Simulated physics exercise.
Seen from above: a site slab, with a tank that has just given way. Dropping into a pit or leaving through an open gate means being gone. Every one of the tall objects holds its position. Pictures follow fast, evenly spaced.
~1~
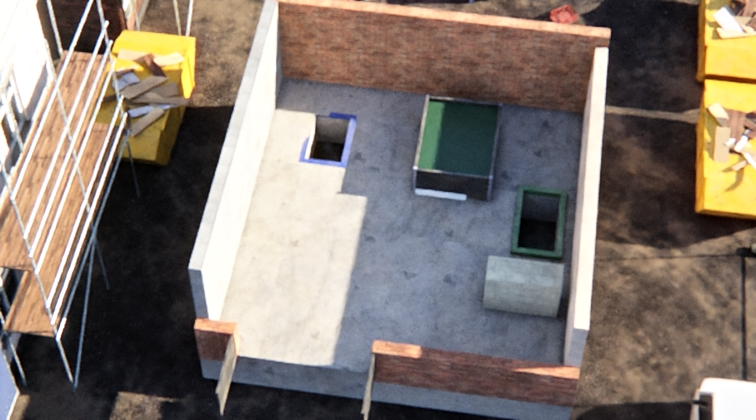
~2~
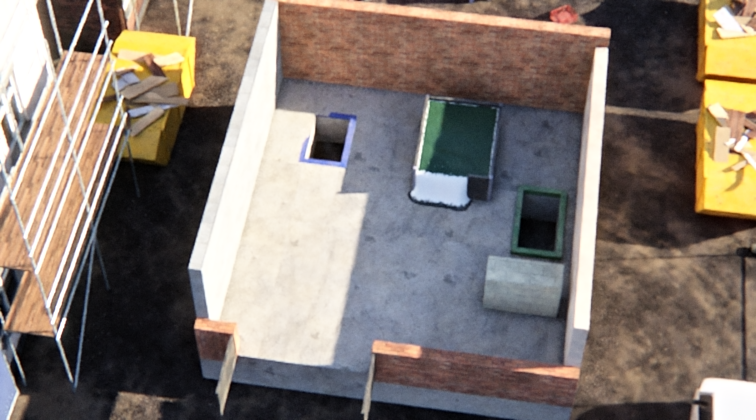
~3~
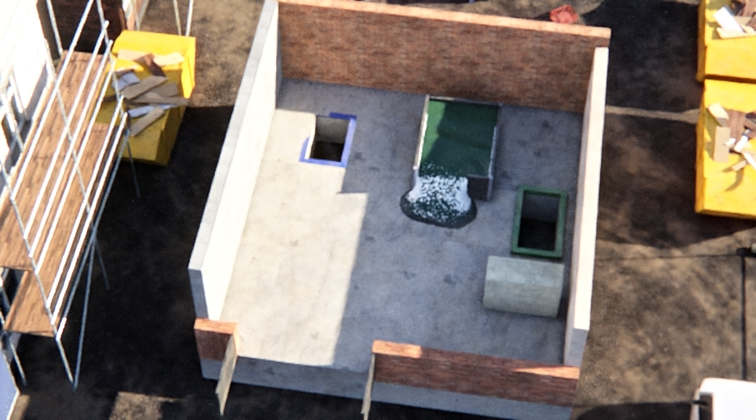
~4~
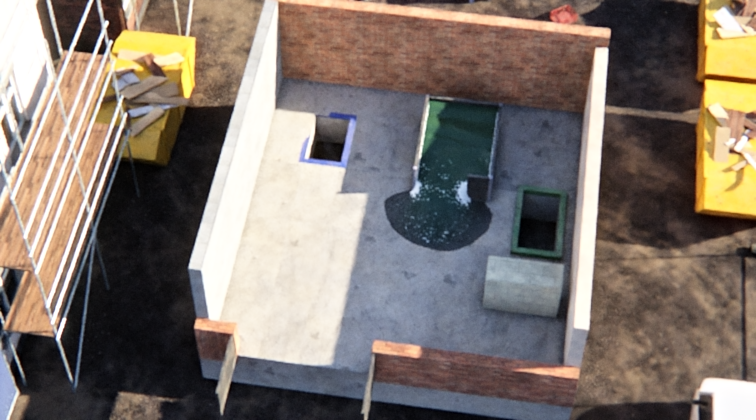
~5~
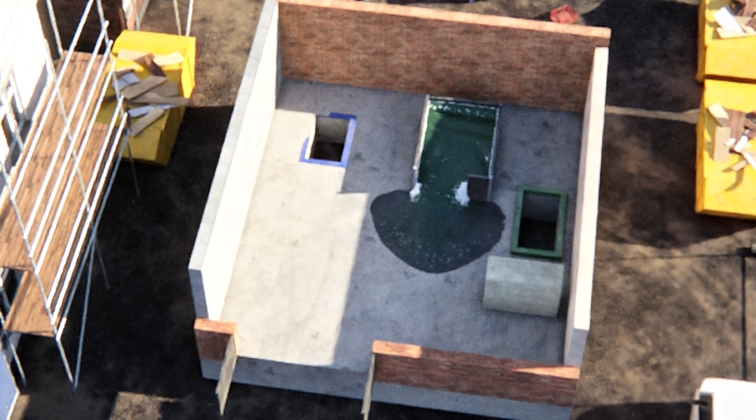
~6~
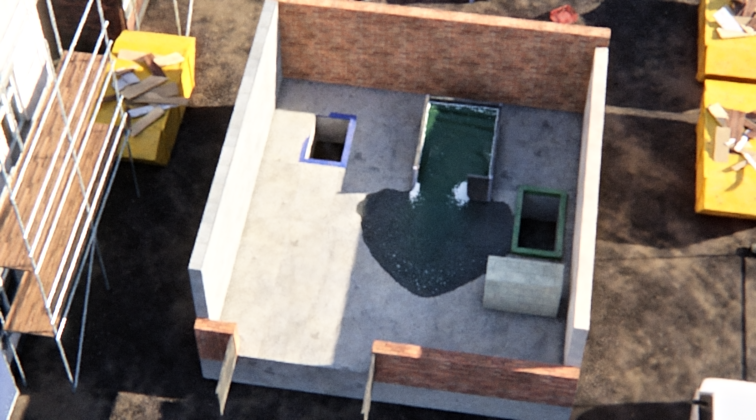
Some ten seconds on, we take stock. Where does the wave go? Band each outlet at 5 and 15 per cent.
Outcome: The gate claims a heavy share - exceeding fifteen per cent. The green pit claims a light share - short of five per cent. The blue pit claims a light share - short of five per cent.
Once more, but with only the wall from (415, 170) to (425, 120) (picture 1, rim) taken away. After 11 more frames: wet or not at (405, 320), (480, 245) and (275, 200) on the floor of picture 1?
Taking them in order, I'd say not reached, not reached and swamped.
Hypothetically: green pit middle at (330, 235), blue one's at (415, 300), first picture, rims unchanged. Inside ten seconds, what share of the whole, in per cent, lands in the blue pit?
In per cent: Blue 35.
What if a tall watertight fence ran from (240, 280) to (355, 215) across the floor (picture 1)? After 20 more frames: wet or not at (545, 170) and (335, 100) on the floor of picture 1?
Spared, then spared.
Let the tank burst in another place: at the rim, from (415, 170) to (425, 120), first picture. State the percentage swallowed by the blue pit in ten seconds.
I'd estimate the blue pit takes around 45 percent.
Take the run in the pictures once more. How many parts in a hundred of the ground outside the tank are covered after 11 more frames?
That works out at 45 %.
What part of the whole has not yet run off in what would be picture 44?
I'd say roughly 78 percent.
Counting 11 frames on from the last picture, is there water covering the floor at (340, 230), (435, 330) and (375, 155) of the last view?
Taking them as listed, I'd call them soaked through, soaked through and high and dry.
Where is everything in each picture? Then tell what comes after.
Still water in the tank at (458, 139), in the first frame.
Water pours out at (441, 185) and has run to (467, 203), in the second frame.
Water pours out at (441, 187) and has run to (461, 224), in the third frame.
The front is at (448, 247), out from the gap at (441, 188), in the fourth frame.
Water pours out at (441, 187) and has run to (442, 269), in the fifth frame.
Water pours out at (441, 187) and has run to (419, 292), in the sixth frame.
A moment on, water covers 30 % of the floor; the gate 0 %, the green pit 0 %, the blue pit 0 %.
Next, water covers 45 % of the floor; the gate 2 %, the green pit 0 %, the blue pit 0 %.
Then, water covers 50 % of the floor; the gate 12 %, the green pit 0 %, the blue pit 0 %.
Later, water covers 55 % of the floor; the gate 22 %, the green pit 0 %, the blue pit 0 %.
In the end, water covers 65 % of the floor; the gate 33 %, the green pit 0 %, the blue pit 0 %.
